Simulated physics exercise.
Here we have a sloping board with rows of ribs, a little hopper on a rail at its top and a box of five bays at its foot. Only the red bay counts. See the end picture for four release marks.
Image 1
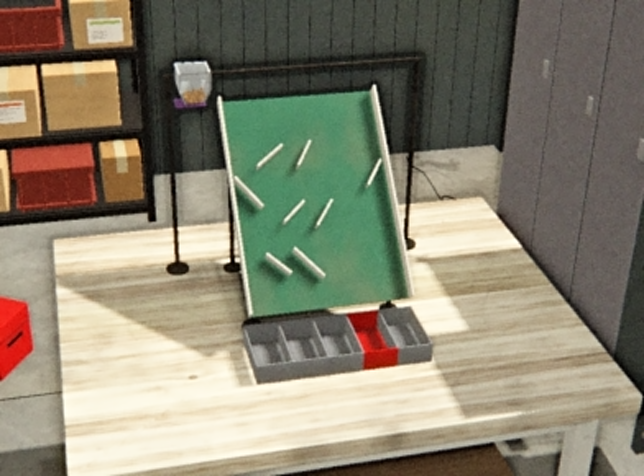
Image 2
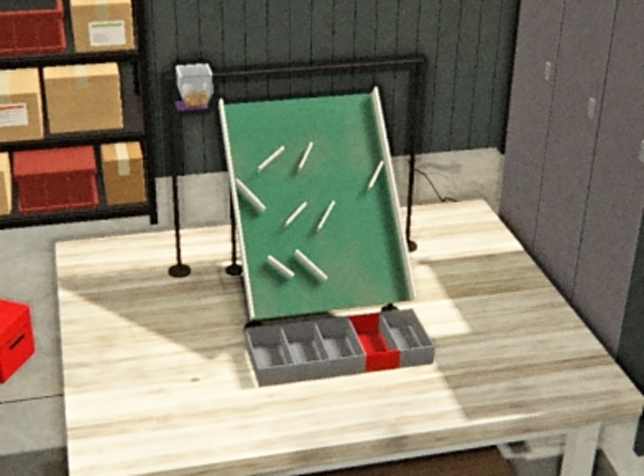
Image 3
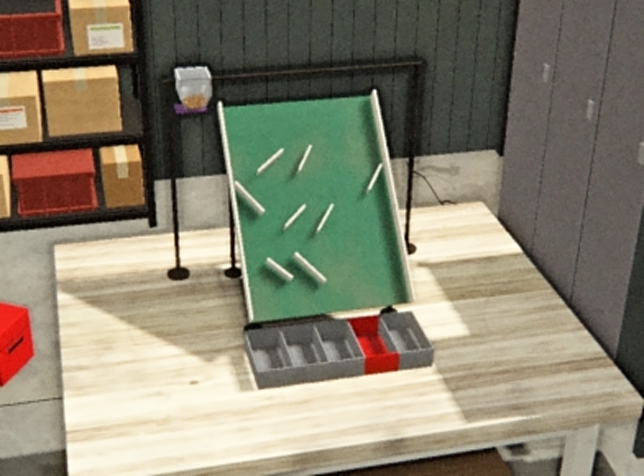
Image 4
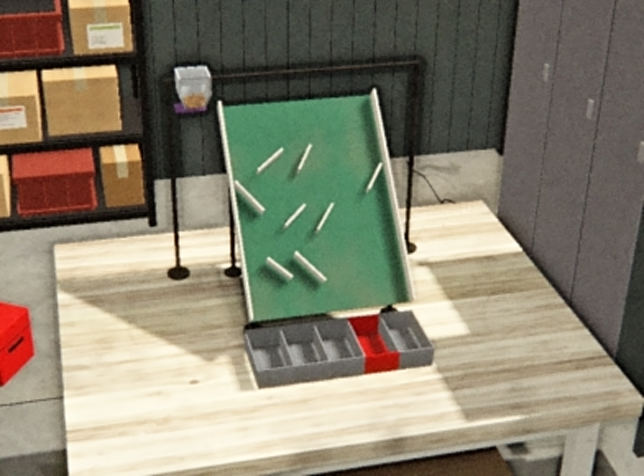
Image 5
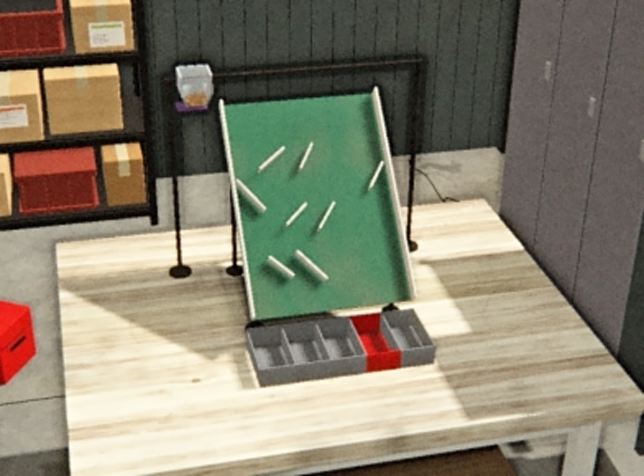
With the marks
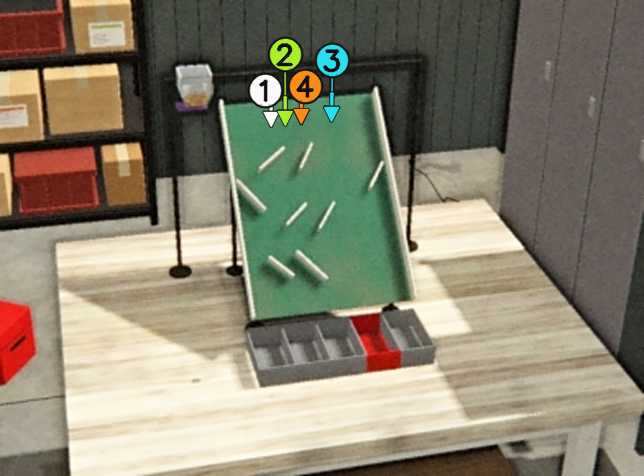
On a wooden table in a storage room, a sloping green board with pale ribs stood above gray bays and one red one, and nothing moved except the view, which shook very slightly.
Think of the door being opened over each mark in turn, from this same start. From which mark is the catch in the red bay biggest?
3 is best.
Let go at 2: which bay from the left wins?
It is the third one.
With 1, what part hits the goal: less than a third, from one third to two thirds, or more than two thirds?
It is less than a third.
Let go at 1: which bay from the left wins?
It is the third one.
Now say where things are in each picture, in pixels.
In the first frame, hopper at (194, 98), round wooden beads, door shut.
In the second frame, ribs (260, 168) to (284, 147), (301, 167) to (312, 143), (237, 179) to (265, 208).
In the third frame, ribs (369, 189) to (381, 164), (286, 226) to (305, 205), (318, 230) to (333, 204).
In the fourth frame, ribs (268, 258) to (292, 277), (296, 252) to (326, 280).
In the fifth frame, red bay at (384, 360), number 4 of 5 from the left.
On the marked copy, mark 1 meets the board at (271, 121); mark 2 meets the board at (285, 120); mark 3 meets the board at (331, 116); mark 4 meets the board at (301, 118).
For mark 1, a small part in the red bay, about two thirds in other bays, a stray few held on the board, about a quarter outside the box.
For mark 2, a stray few in the red bay, about two thirds in other bays, about a third outside the box.
For mark 3, about a third in the red bay, about a third in other bays, about a third outside the box.
For mark 4, a small part in the red bay, about half in other bays, about a third outside the box.
